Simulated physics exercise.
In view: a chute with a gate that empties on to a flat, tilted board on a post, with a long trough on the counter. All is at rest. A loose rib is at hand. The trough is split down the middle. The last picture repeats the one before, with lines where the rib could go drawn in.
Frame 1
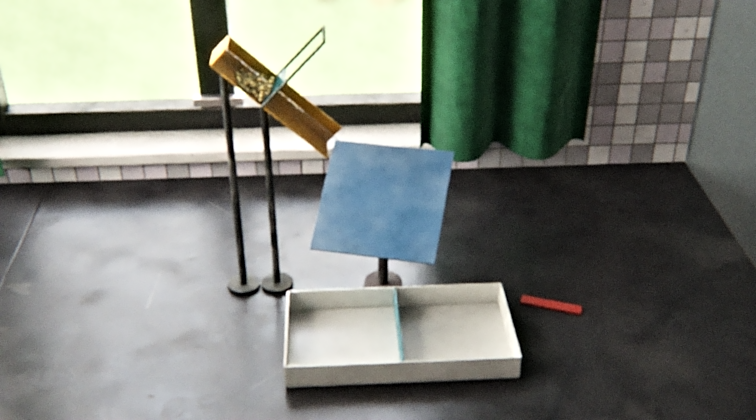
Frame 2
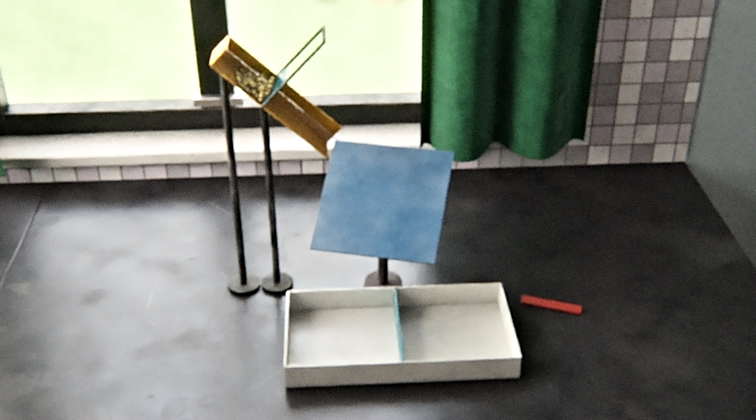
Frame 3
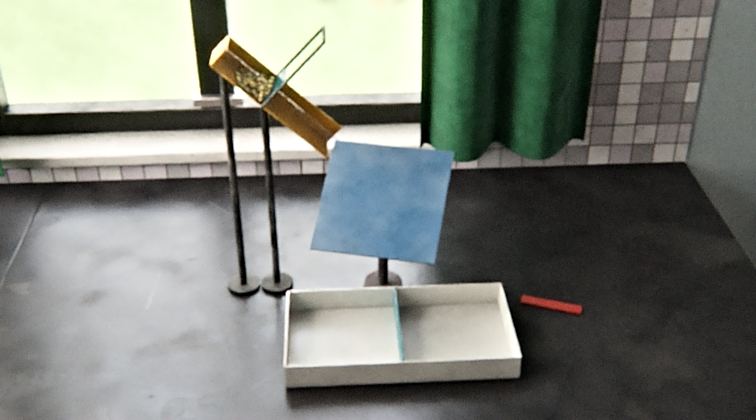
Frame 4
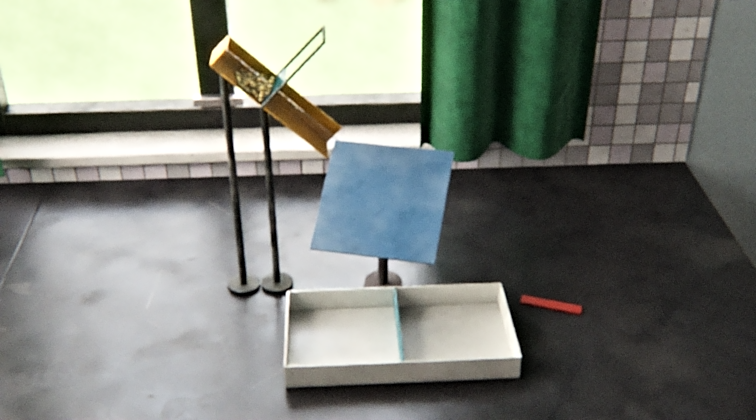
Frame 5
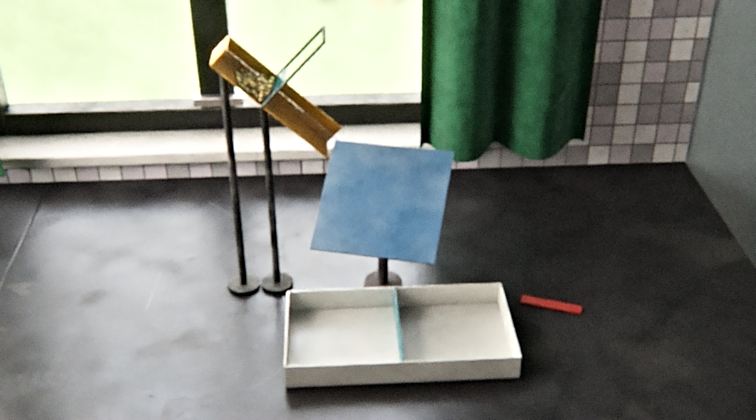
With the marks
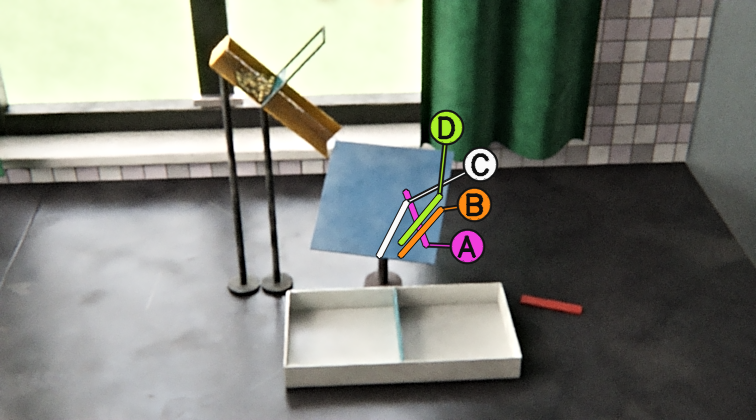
The footage shows a wooden chute holding a small pale load behind a gate, above a tilted blue board and a divided white trough on a dark counter, with a red strip lying to the right; nothing visibly moves.
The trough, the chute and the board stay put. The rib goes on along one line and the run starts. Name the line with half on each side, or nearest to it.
I would pick line A.
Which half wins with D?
More lands on the left.
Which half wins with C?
More lands on the left.
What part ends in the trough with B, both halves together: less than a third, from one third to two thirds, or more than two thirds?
More than two thirds.
On the marked copy, line A from (406, 192) to (426, 244); line B from (440, 209) to (400, 255); line C from (406, 202) to (379, 255); line D from (439, 196) to (401, 242).
With A, of what is caught, roughly half in the left half, roughly half in the right.
With B, of what is caught, almost all in the left half, just a few in the right.
With C, of what is caught, almost all in the left half, about a tenth in the right.
With D, of what is caught, almost all in the left half, about a tenth in the right.
